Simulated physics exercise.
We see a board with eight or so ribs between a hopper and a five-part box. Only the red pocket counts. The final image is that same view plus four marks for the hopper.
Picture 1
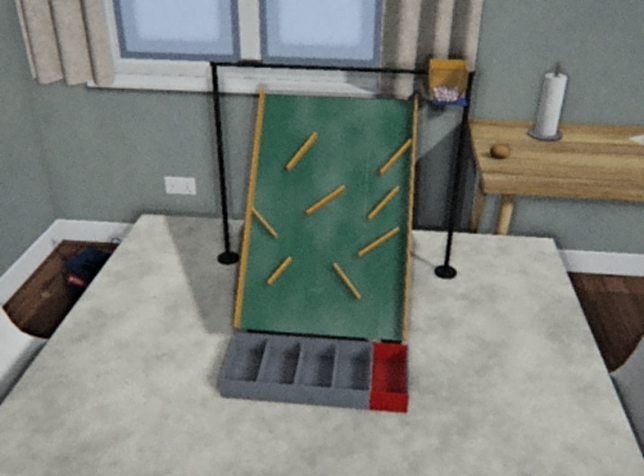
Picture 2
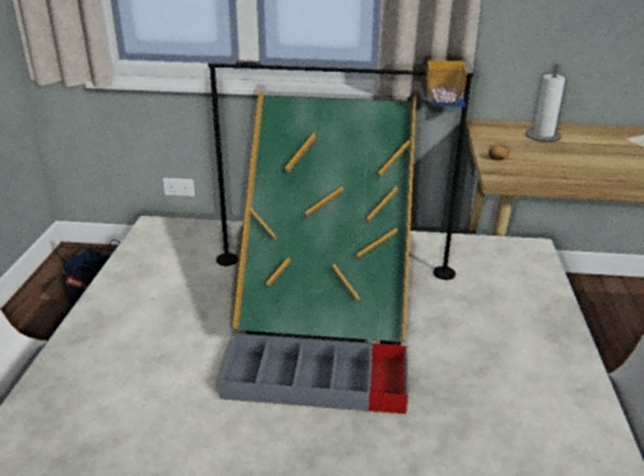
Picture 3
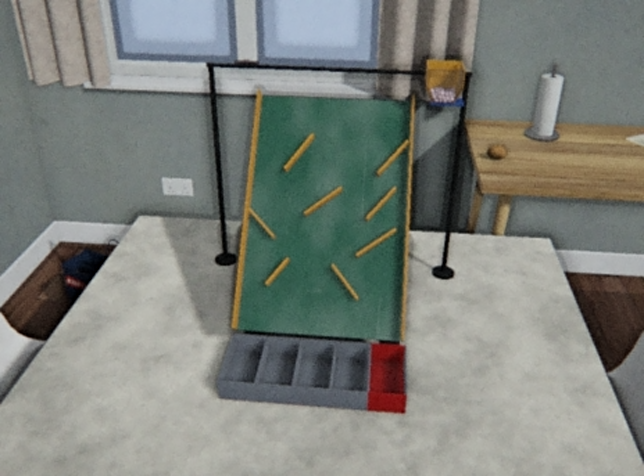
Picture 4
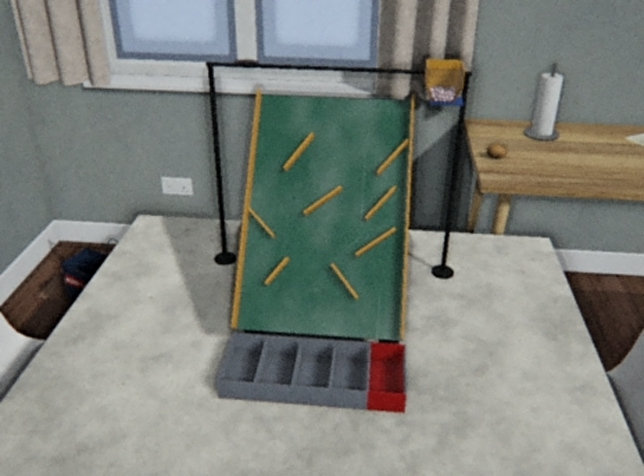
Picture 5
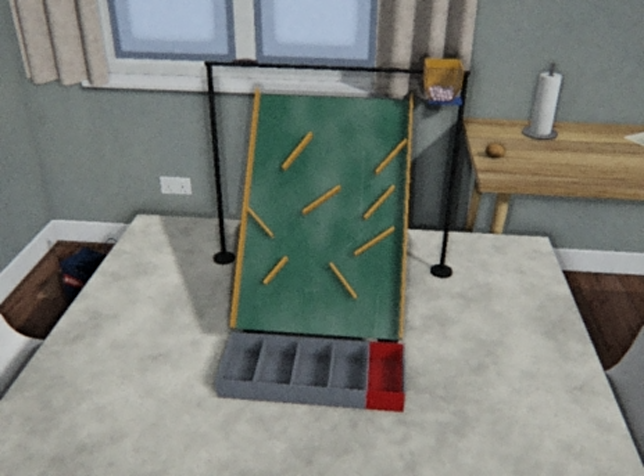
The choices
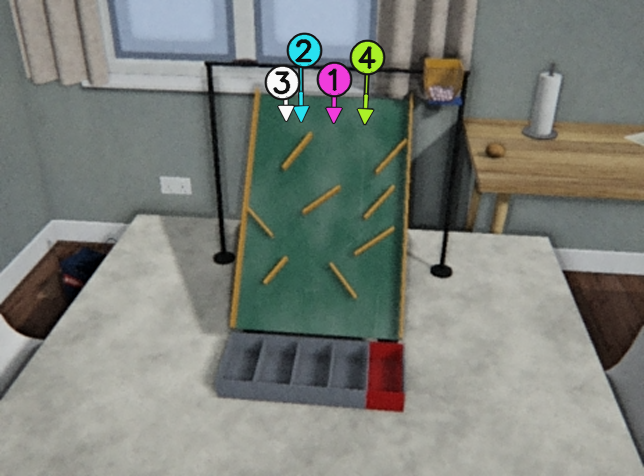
The clip opens on a tilted green board with yellow ribs, standing on a pale tabletop beneath a black frame, with a small hopper of sugar pearls at the upper right. The four grey pockets and one red pocket below stay empty, and nothing visibly moves beyond a very slight shift of the view.
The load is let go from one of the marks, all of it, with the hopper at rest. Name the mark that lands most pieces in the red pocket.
Use mark 4.
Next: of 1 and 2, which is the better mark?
The answer is 1.
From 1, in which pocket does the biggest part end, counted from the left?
The first from the left.
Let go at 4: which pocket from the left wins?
It is the fifth one.
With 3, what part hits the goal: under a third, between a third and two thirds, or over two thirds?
Under a third.
On the marked copy, mark 1 meets the board at (333, 117); mark 2 meets the board at (301, 116); mark 3 meets the board at (286, 115); mark 4 meets the board at (365, 118).
If 1 is chosen, about a tenth in the red pocket, the larger part in other pockets, about a tenth outside the box.
If 2 is chosen, not one piece in the red pocket, the larger part in other pockets, roughly a quarter outside the box.
If 3 is chosen, about a tenth in the red pocket, roughly two thirds in other pockets, roughly a quarter outside the box.
If 4 is chosen, roughly two thirds in the red pocket, roughly a quarter in other pockets, about a tenth outside the box.
